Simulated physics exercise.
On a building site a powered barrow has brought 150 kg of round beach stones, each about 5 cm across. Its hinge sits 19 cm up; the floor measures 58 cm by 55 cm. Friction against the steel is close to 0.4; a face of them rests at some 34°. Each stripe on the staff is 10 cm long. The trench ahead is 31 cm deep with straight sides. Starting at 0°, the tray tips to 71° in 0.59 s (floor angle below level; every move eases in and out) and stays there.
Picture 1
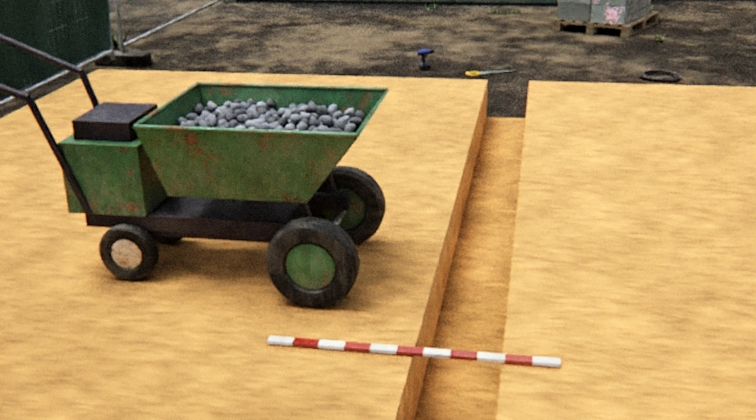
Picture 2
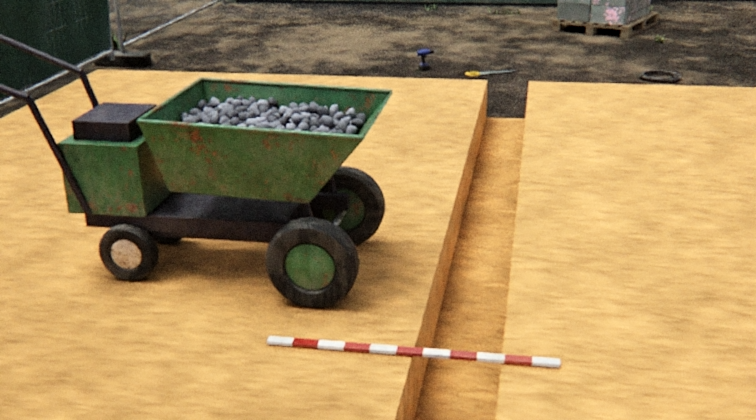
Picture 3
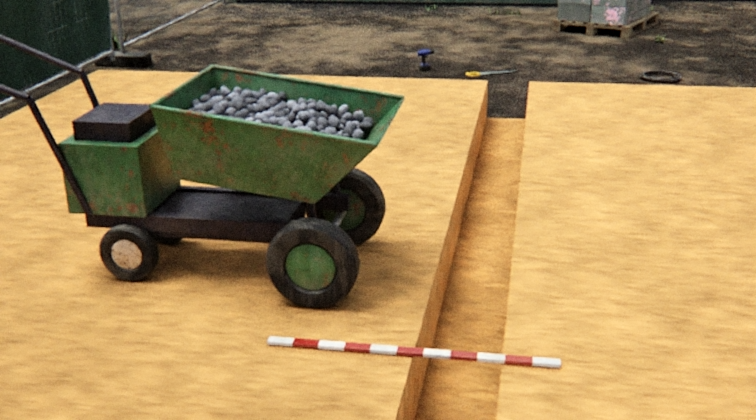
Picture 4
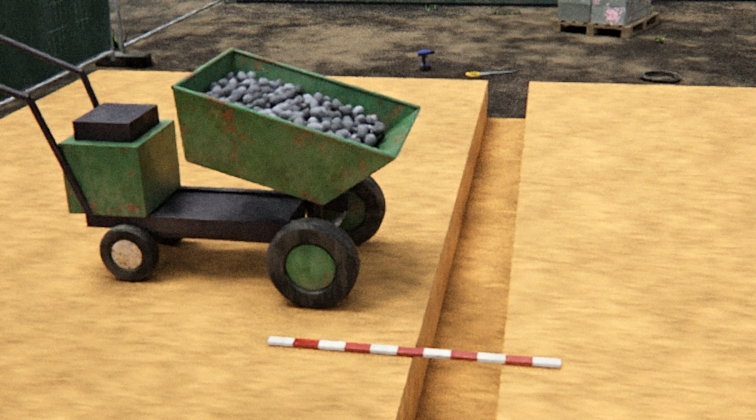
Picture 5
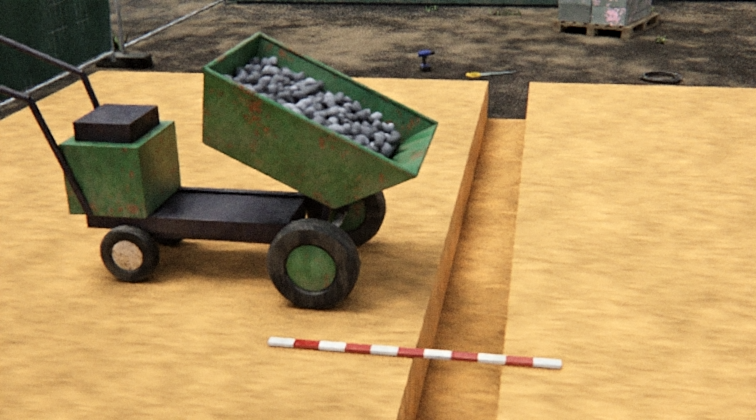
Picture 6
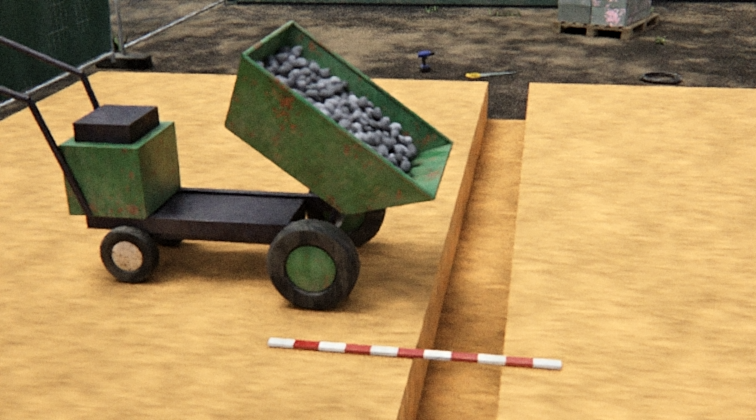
Green tray of a powered barrow loaded with grey rounded stones tilting steeply up towards a trench on the right, wheels staying still.
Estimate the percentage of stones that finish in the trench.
About 37 per cent.
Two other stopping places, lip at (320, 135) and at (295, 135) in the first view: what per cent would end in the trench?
About 70 and 85 per cent.
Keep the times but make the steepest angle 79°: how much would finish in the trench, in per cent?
In that case some 45 per cent.
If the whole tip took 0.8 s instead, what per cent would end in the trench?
Then about 45 per cent.
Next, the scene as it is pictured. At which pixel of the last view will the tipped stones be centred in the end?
Their middle is at about (553, 284).
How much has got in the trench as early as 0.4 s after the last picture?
Some 10 per cent.
Then, 0.1 s after the last picture the floor is at 60°, 100 % in the tray; the foremost stones are at (443, 211).
Then, 0.4 s after the last picture the floor is at 71°, 73 % in the tray, 12 % in the trench, 15 % past the trench; the foremost stones are at (549, 300).
Then, 0.7 s after the last picture the floor is at 71°, 12 % in the tray, 24 % in the trench, 64 % past the trench; the foremost stones are past the picture's edge.
Then, 2.7 s after the last picture the floor is at 71°, 0 % in the tray, 37 % in the trench, 63 % past the trench; the foremost stones are past the picture's edge.
